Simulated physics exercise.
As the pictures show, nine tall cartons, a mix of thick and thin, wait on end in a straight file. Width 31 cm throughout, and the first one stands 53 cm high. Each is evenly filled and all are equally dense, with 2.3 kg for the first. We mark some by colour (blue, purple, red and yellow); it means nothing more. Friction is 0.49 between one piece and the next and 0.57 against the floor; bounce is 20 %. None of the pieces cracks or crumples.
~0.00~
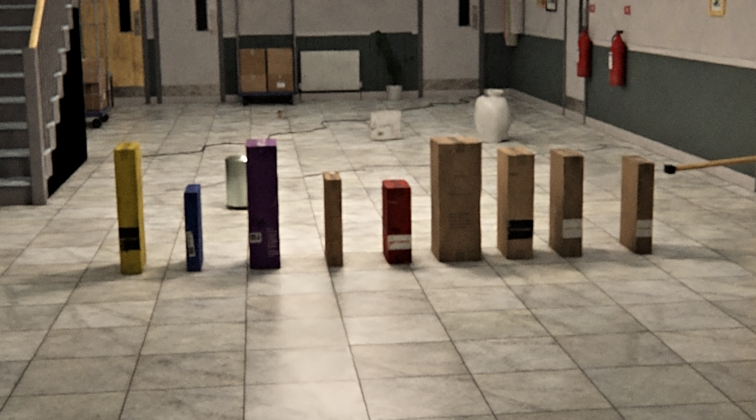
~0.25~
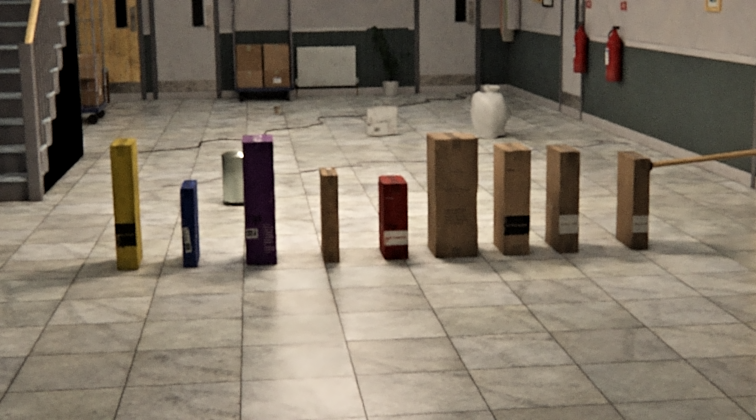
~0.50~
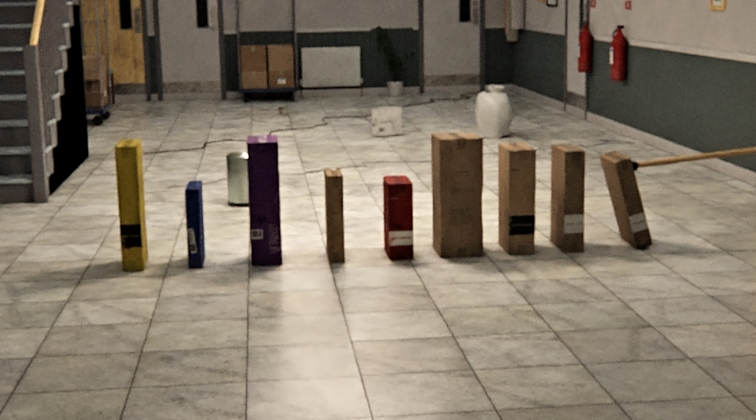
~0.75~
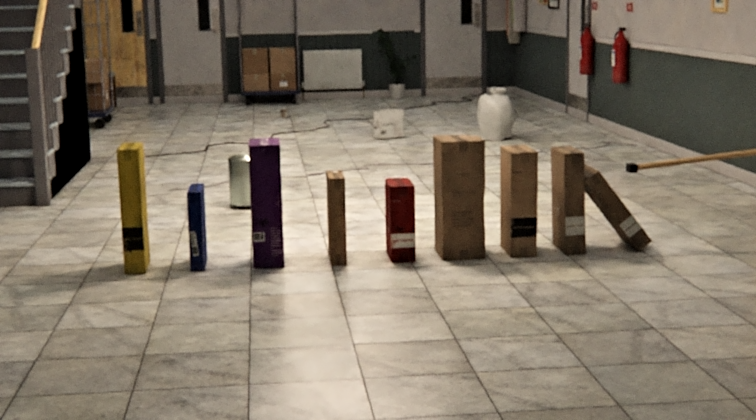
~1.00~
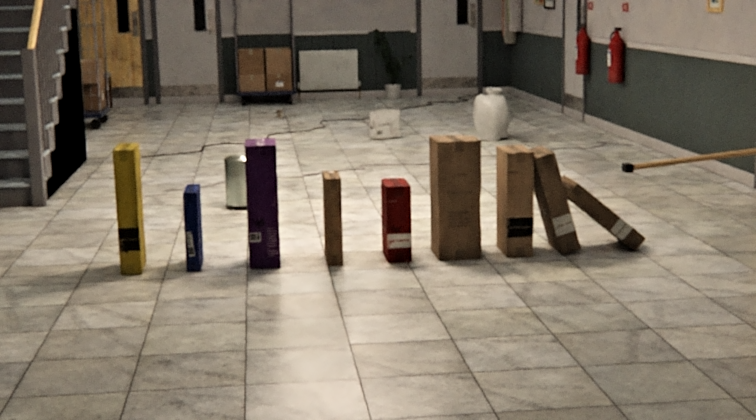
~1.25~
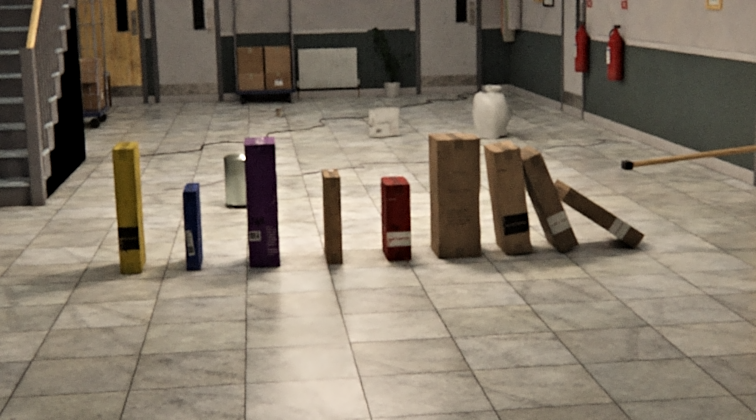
A pole pushes the rightmost carton over, and the next two cartons lean left in turn.
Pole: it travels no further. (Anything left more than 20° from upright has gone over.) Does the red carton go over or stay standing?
Most likely it stays vertical.
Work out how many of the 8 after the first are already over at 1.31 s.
At that moment the count is 1.
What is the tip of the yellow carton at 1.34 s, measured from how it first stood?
Near 0 degrees from where it started.
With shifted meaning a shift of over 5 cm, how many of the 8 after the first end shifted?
The number is 2.
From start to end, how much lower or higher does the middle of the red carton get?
I'd say it sits close to 0 centimetres lower by the end.
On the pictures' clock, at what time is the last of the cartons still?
At around 1.5 s.
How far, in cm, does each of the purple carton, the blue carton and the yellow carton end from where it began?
The purple one ends around 0 cm from its start, the blue one around 0 cm and the yellow one around 0 cm.
Around 1.31 s, 1 of the 8 other cartons over; red carton unmoved.
Finally (1.8 s), 1 of the 8 other cartons over; red carton unmoved; purple carton unmoved; yellow carton unmoved. Seven left standing. Seen by the last camera, middles, red carton near (396, 218), purple carton near (262, 201).
